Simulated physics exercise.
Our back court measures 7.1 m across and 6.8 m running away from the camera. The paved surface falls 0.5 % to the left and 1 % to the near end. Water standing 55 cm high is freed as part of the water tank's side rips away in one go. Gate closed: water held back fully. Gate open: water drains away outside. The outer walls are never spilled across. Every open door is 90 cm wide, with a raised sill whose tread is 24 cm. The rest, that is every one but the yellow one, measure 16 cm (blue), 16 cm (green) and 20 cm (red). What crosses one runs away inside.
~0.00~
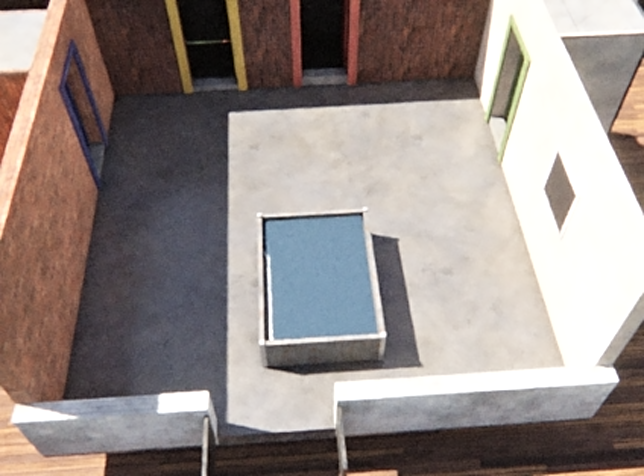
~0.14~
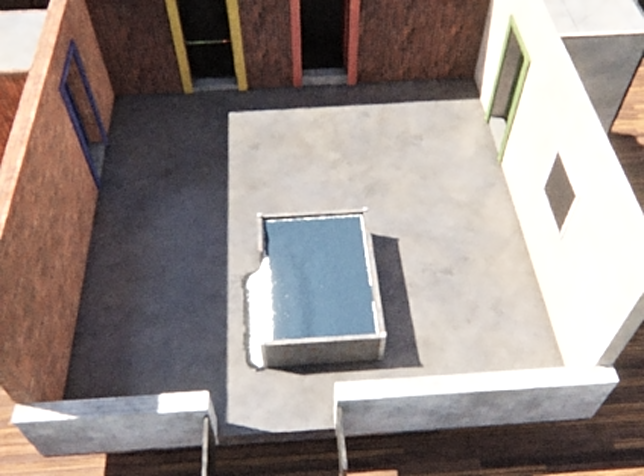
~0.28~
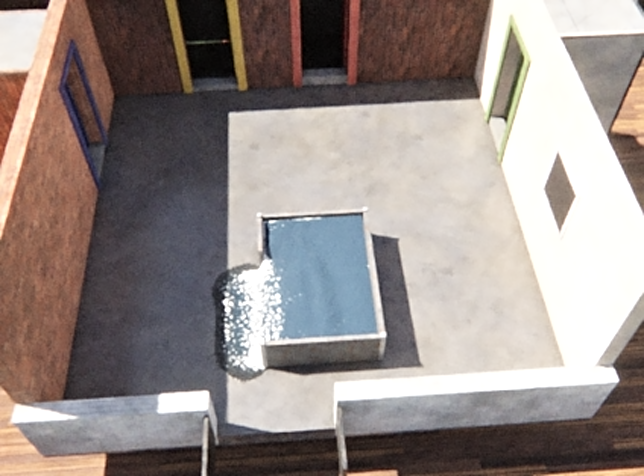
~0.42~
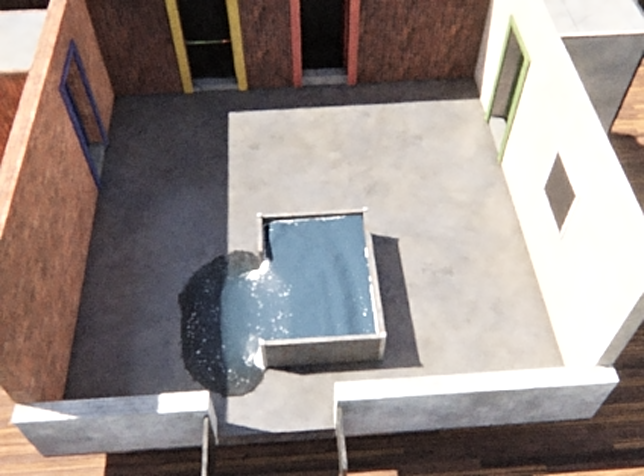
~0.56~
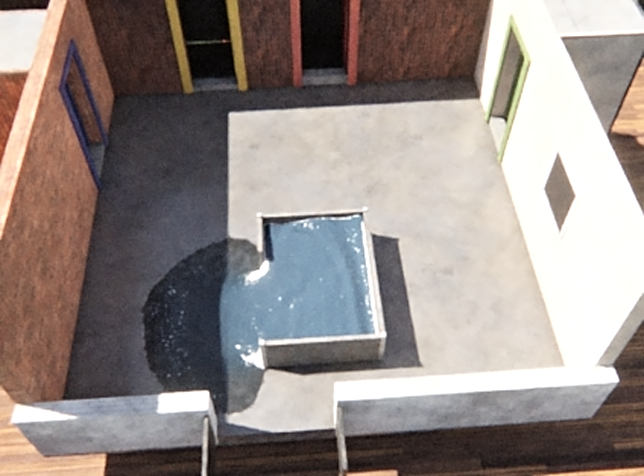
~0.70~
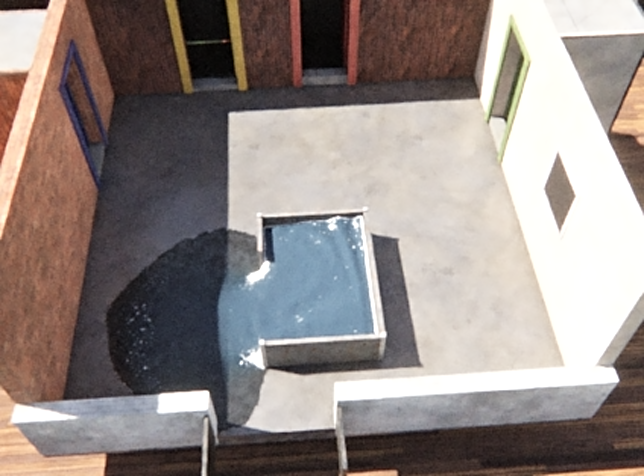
The video shows a walled court with a full water tank standing still, then its left side opens and water pours out with white foam, spreading leftward and toward the near wall in a widening dark pool across the paving.
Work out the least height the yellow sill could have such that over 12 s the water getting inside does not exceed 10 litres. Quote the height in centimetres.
The least height is about 7 cm.
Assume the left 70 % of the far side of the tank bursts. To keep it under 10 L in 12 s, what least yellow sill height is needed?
In that case about 13.0 cm.
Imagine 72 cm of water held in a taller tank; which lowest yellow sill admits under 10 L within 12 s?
I'd say close to 11.5 cm.
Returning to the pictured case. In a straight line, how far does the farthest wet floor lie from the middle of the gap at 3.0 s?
Close to 5.4 metres, I'd say.
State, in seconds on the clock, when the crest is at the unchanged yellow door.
Some 5.5 s, more or less.
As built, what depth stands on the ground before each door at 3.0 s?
In cm - blue: 5, green: 0, yellow: 0, red: 0.
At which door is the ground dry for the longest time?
The green one.
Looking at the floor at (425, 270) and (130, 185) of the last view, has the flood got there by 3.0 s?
Note: Point one not yet reached; point two reached.
After 1.4 s water covers 20 % of the floor, deepest (32 cm) near (59, 430); it has not reached the yellow door.
After 3.0 s water covers 25 % of the floor, deepest (26 cm) near (59, 430); it has not reached the yellow door.
After 12.0 s water covers 90 % of the floor, deepest (7 cm) near (59, 430); 3 cm at the yellow door, 0 litres in over its 11 cm sill.
At the yellow door as built, the water arrived by 4.4 s and peaked near 11 cm at 5.6 s.
Run again over the same 12 s with other heights there, 19 litres in over 6 cm, 6 litres over 8 cm. The limit of 10 litres is kept from about 7 cm up.
